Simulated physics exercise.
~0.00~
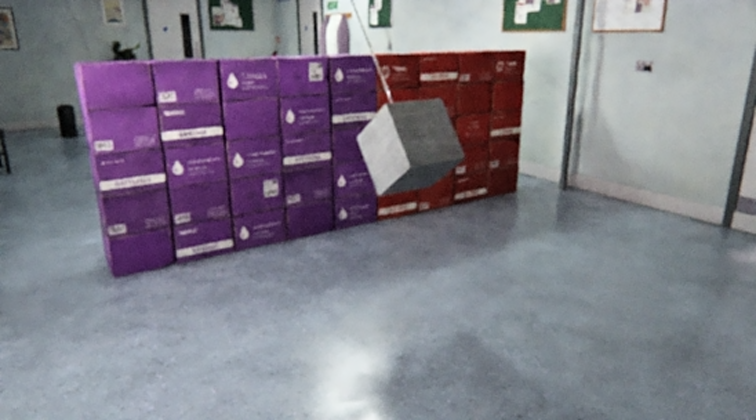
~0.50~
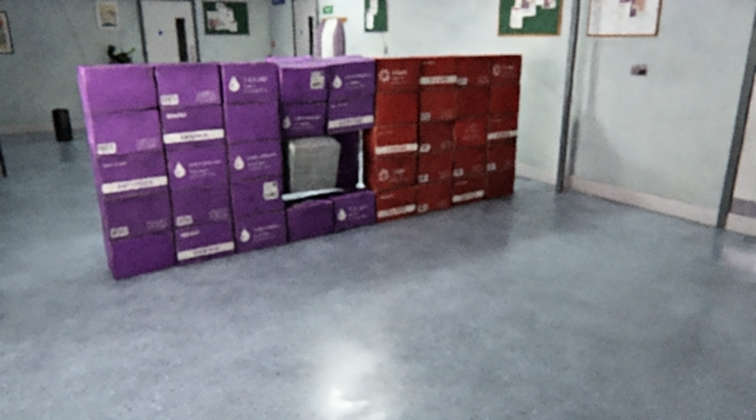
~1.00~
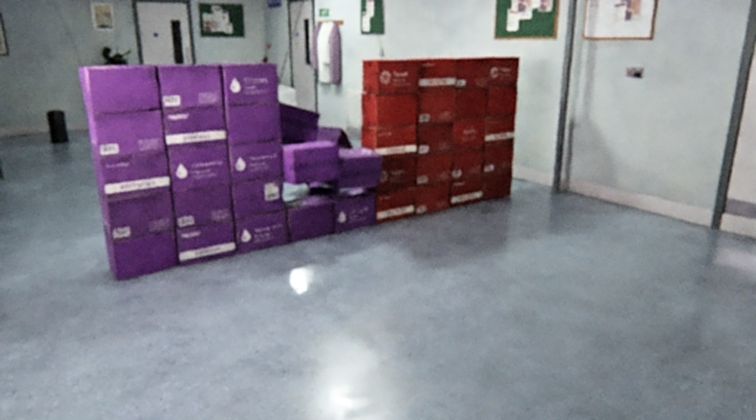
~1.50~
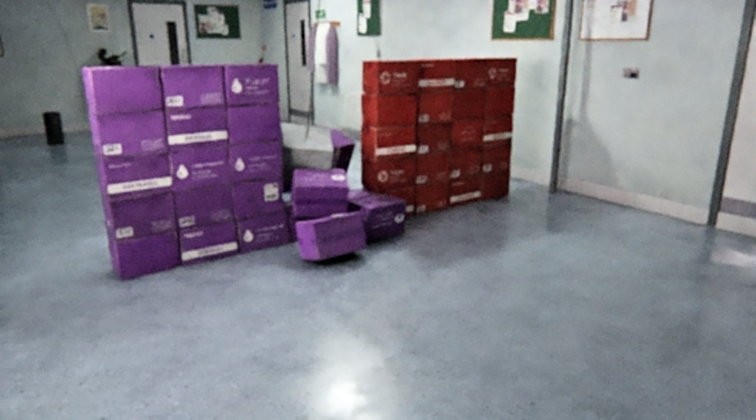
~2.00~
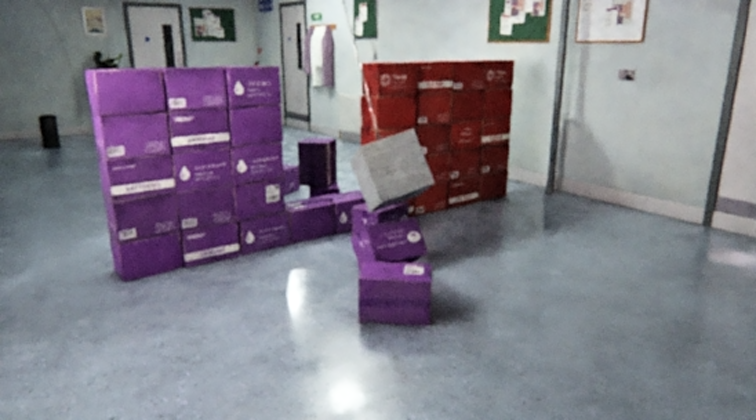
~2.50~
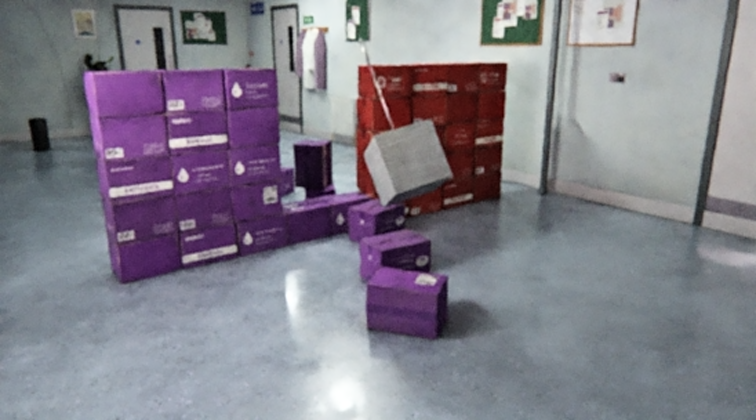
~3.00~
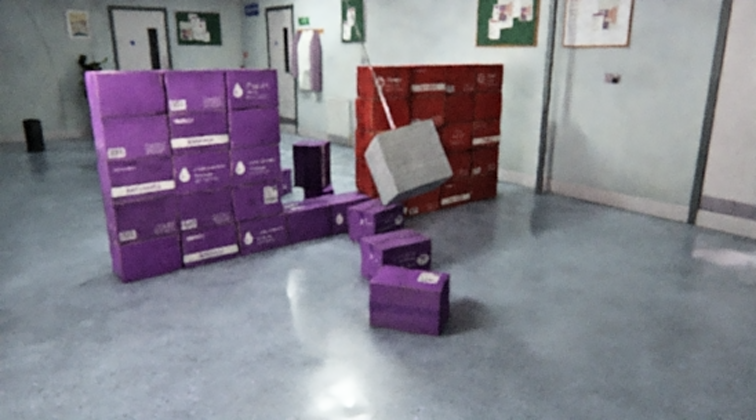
We see a grey block on a line swing into a hallway wall of purple and red cartons, break through the purple section, then swing back out as several purple cartons tumble forward onto the floor, while the red cartons beside the gap remain stacked.
